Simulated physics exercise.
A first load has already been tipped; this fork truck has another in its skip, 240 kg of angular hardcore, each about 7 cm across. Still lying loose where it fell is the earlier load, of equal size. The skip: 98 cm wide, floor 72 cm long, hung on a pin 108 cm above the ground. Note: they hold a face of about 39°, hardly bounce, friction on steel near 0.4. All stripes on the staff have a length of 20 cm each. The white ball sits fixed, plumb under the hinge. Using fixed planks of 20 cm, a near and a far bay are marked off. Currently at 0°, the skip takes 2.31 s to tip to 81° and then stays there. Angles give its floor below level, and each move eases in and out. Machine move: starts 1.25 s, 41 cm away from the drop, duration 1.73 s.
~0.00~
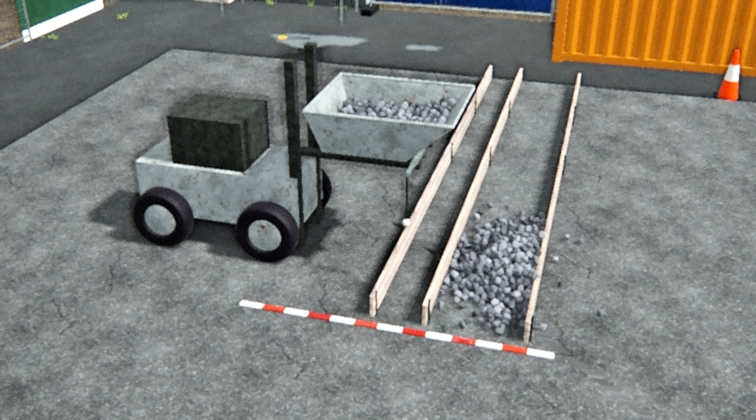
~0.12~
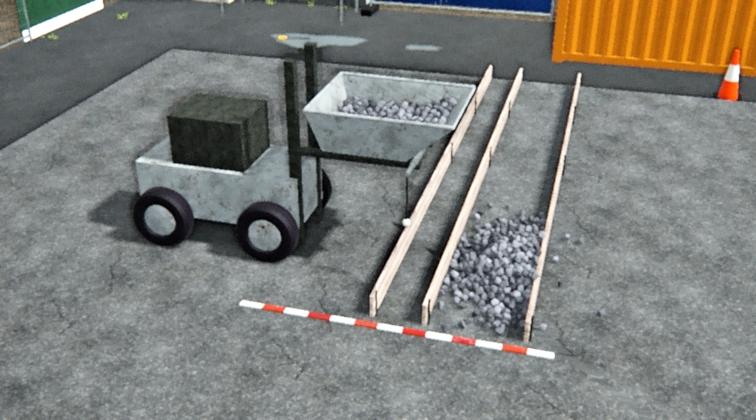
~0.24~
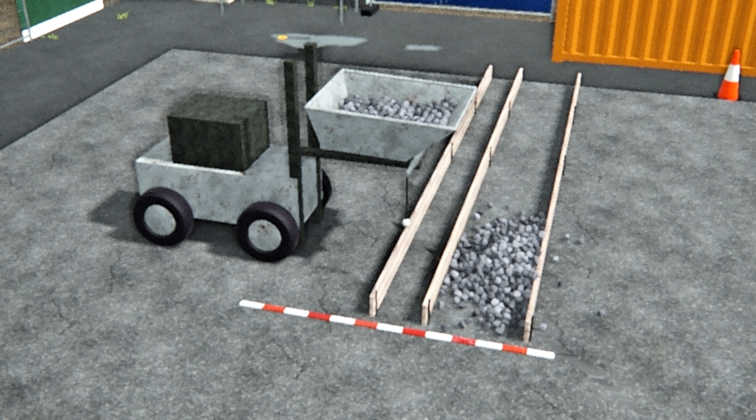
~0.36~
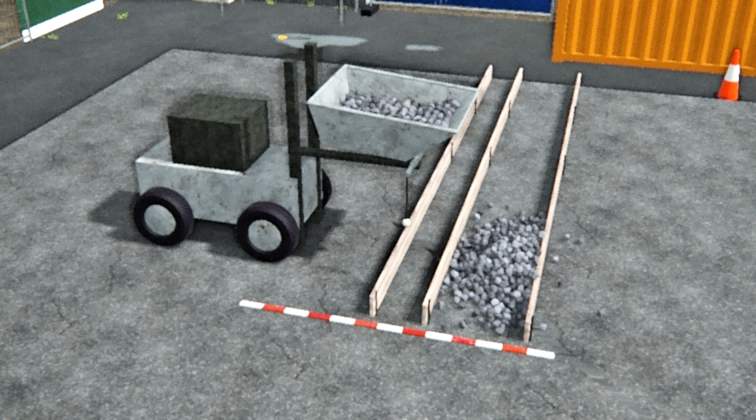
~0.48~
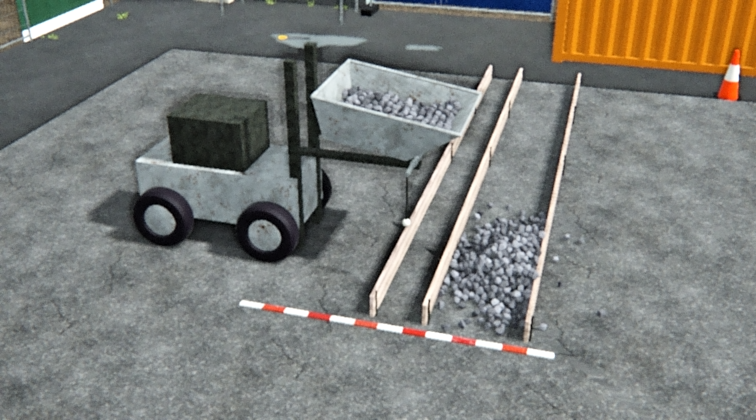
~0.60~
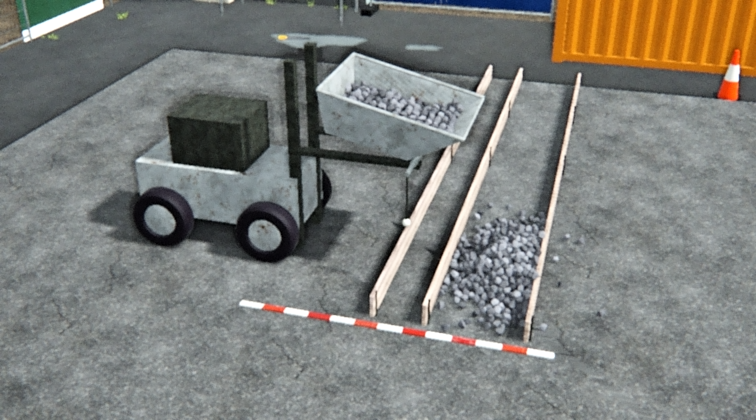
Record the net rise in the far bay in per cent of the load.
Net rise: About 96 %.
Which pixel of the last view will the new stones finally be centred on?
Around (483, 246) in the last picture.
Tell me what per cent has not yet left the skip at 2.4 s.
It holds some 5 percent.
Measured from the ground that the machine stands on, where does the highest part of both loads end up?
Top of heap: Approx. 40 cm above ground level.
After 1.7 s the floor is at 68°; in per cent of one load, 97 in the skip, 102 in the far bay, 1 past the last board; the foremost stones are at (560, 272).
After 2.4 s the floor is at 81°; in per cent of one load, 7 in the skip, 2 in the near bay, 189 in the far bay, 2 past the last board; the foremost stones are at (567, 270).
After 3.4 s the floor is at 81°; in per cent of one load, 0 in the skip, 2 in the near bay, 196 in the far bay, 2 past the last board; the foremost stones are at (587, 283).
After 5.8 s the floor is at 81°; in per cent of one load, 0 in the skip, 2 in the near bay, 196 in the far bay, 2 past the last board; the foremost stones are at (587, 283). Net gain in the far bay, 96.
